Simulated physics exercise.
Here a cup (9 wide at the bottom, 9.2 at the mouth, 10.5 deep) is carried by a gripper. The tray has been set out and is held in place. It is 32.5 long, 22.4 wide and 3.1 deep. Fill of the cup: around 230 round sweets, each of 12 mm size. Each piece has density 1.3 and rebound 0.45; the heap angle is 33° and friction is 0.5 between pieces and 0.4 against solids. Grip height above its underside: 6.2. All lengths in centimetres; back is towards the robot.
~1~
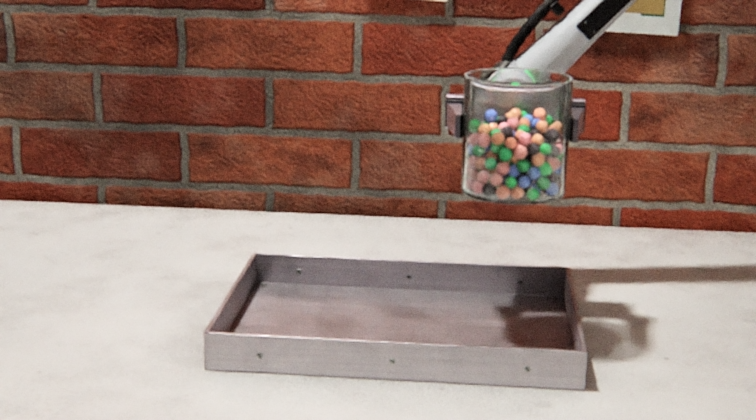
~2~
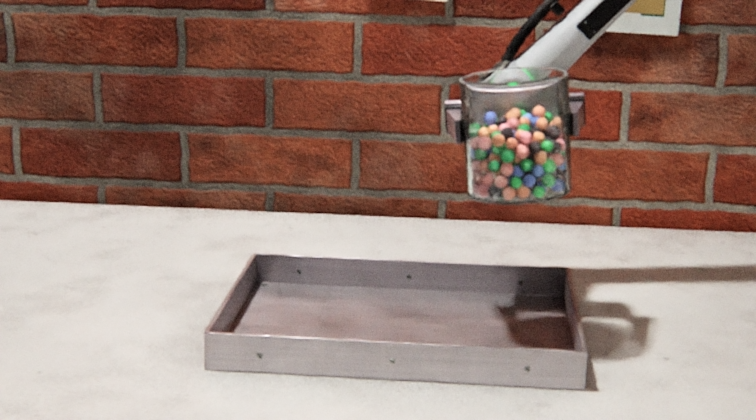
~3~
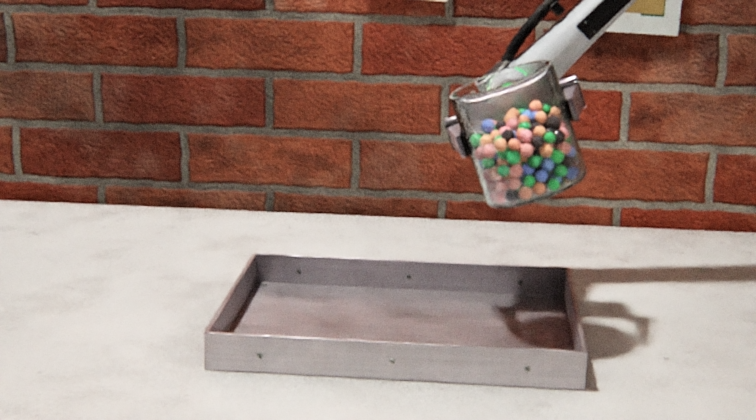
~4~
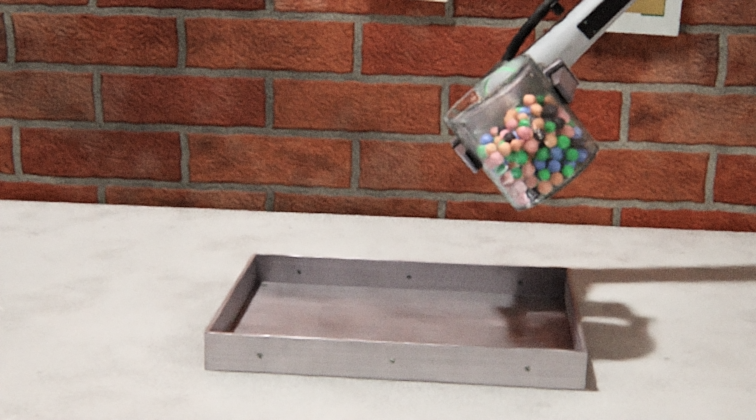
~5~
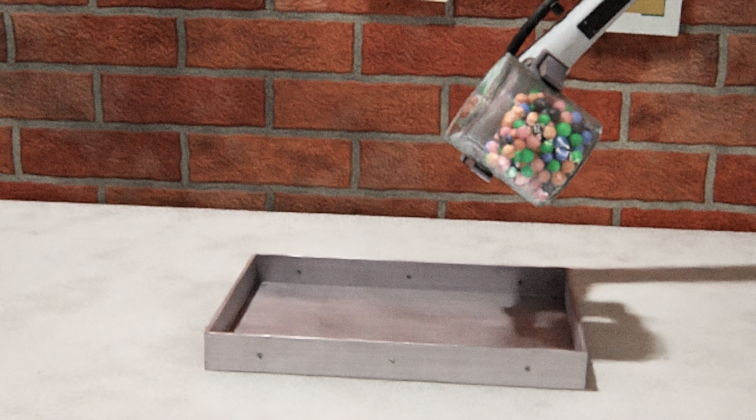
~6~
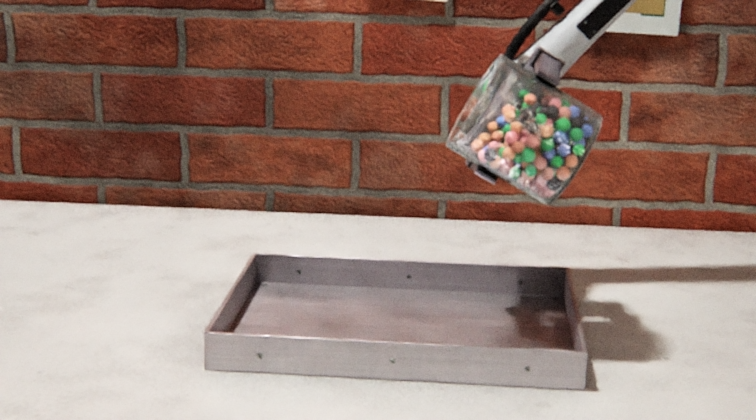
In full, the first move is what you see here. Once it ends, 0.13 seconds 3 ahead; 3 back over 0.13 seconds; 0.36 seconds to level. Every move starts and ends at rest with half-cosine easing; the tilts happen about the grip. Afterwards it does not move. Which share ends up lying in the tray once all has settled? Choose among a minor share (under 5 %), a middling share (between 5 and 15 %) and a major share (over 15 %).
A minor share.
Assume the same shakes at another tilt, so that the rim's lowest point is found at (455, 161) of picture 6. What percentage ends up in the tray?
I'd say close to 10 per cent.
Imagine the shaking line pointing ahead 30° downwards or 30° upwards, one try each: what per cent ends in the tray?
First try about 0 %, second try about 0 %.
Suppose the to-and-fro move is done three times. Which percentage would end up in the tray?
Probably about 5 in a hundred.
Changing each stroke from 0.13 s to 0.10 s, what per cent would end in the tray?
Roughly 5 percent then.
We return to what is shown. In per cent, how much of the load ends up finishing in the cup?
100 %.
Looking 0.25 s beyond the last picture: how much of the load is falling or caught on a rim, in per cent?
That comes to about 0 per cent, more or less.
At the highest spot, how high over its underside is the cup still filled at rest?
The top sits some 9.0 cm up.
Then, 0.25 s after the last picture, tilted 61° forward, highest piece 22 above the table; 228 in the cup.
Then, 0.50 s after the last picture, tilted 16° forward, highest piece 24 above the table; 227 in the cup, 1 in the tray.
Then, 0.82 s after the last picture, level, highest piece 24 above the table; 227 in the cup, 1 in the tray.
Then, 1.87 s after the last picture, level, highest piece 24 above the table; 227 in the cup, 1 in the tray.
Final count, 227 in the cup, 1 in the tray. That is 0 % in the tray.
